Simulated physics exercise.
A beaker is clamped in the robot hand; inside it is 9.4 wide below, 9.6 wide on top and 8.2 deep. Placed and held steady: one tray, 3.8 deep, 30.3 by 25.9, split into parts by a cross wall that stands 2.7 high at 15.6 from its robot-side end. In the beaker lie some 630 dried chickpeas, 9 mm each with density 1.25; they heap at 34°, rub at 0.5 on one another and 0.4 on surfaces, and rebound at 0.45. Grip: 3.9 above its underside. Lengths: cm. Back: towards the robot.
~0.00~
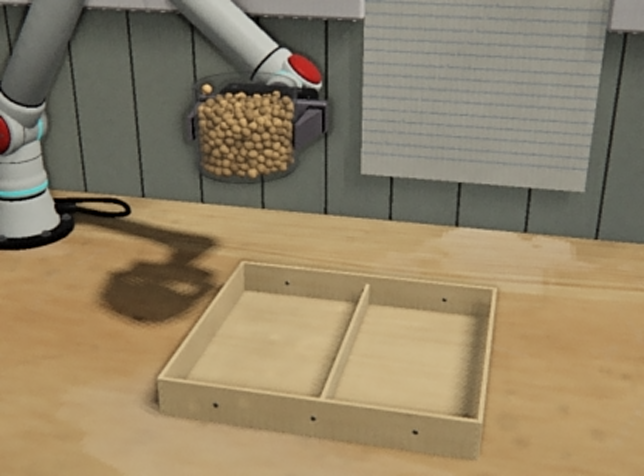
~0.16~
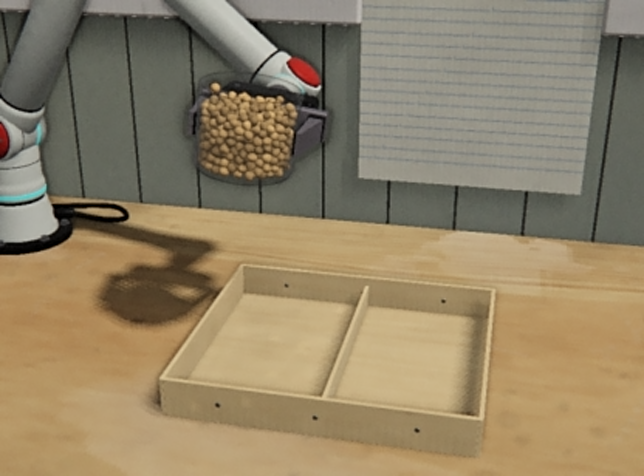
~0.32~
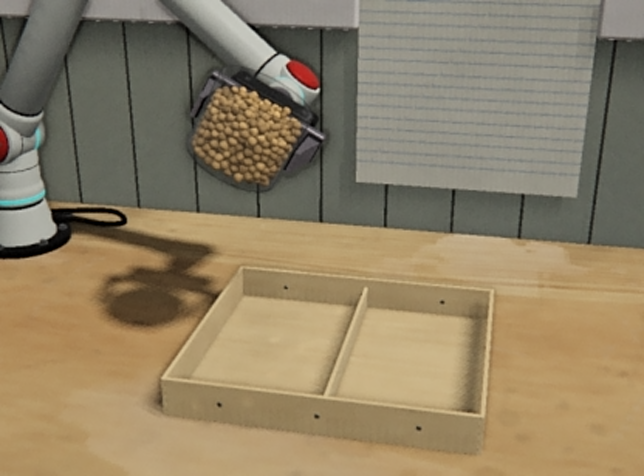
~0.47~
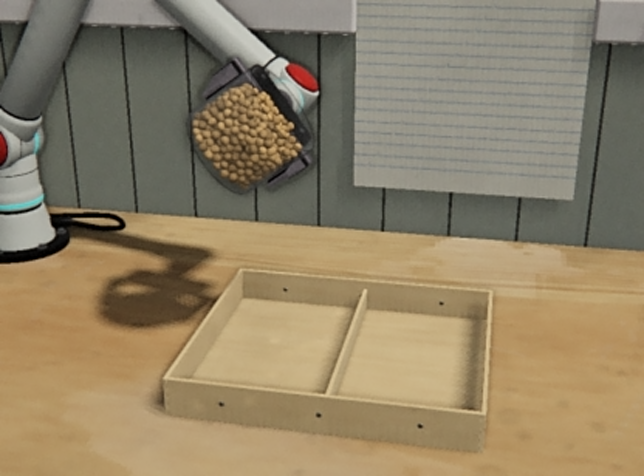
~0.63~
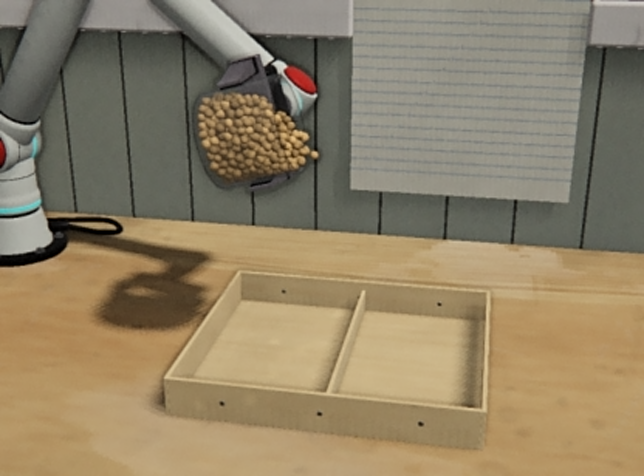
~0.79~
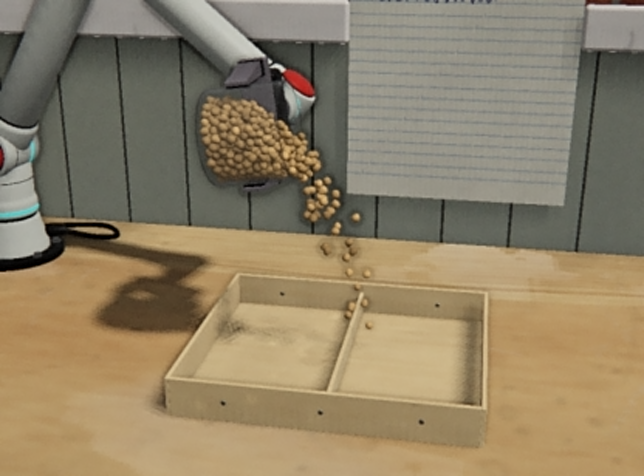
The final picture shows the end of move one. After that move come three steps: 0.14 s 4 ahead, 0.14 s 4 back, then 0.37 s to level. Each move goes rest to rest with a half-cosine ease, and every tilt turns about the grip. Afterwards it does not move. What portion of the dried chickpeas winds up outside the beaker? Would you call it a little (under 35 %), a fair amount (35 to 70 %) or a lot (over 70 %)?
I would call it a fair amount, 35 to 70 %.
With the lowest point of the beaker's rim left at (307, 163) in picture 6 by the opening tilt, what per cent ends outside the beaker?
It comes out near 25 percent.
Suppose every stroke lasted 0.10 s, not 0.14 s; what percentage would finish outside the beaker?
Around 70 percent.
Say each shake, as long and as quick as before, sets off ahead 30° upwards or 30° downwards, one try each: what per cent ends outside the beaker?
You'd get about 60 per cent with the first setting and about 40 per cent with the second.
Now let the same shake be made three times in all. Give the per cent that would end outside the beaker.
That change gives some 80 percent.
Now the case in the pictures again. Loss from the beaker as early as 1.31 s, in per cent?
About 55 per cent.
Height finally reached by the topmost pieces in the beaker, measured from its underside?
I'd say close to 5.5 cm.
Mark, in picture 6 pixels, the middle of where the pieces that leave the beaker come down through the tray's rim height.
Roughly at (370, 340).
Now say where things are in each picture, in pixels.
In the first frame, beaker middle at (246, 128), level; upper third of the load around (244, 115), from x 200 to 290, top at y 90; 632 in the beaker.
In the second frame, beaker middle at (247, 129), tilted 8° forward; upper third of the load around (244, 116), from x 200 to 295, top at y 90.
In the third frame, beaker middle at (248, 130), tilted 28° forward; upper third of the load around (239, 115), from x 195 to 295, top at y 90.
In the fourth frame, beaker middle at (250, 132), tilted 54° forward; upper third of the load around (239, 113), from x 195 to 295, top at y 90.
In the fifth frame, beaker middle at (250, 133), tilted 74° forward; upper third of the load around (238, 115), from x 200 to 315, top at y 95.
In the sixth frame, beaker middle at (250, 135), tilted 82° forward; upper third of the load around (236, 123), from x 205 to 370, top at y 100; 594 in the beaker, 5 in the far-side part, 33 in flight or on a rim.
By 1.05 s, tilted 82° forward, highest piece 26 above the table; 398 in the beaker, 51 in the far-side part, 17 in the robot-side part, 166 in flight or on a rim.
By 1.31 s, tilted 23° forward, highest piece 29 above the table; 291 in the beaker, 249 in the far-side part, 80 in the robot-side part, 2 on the table or floor, 10 in flight or on a rim.
By 1.64 s, level, highest piece 27 above the table; 291 in the beaker, 260 in the far-side part, 78 in the robot-side part, 3 on the table or floor.
By 2.69 s, level, highest piece 27 above the table; 291 in the beaker, 260 in the far-side part, 78 in the robot-side part, 3 on the table or floor.
Final count, 291 in the beaker, 260 in the far-side part, 78 in the robot-side part, 3 on the table or floor. That is 54 % outside the beaker.
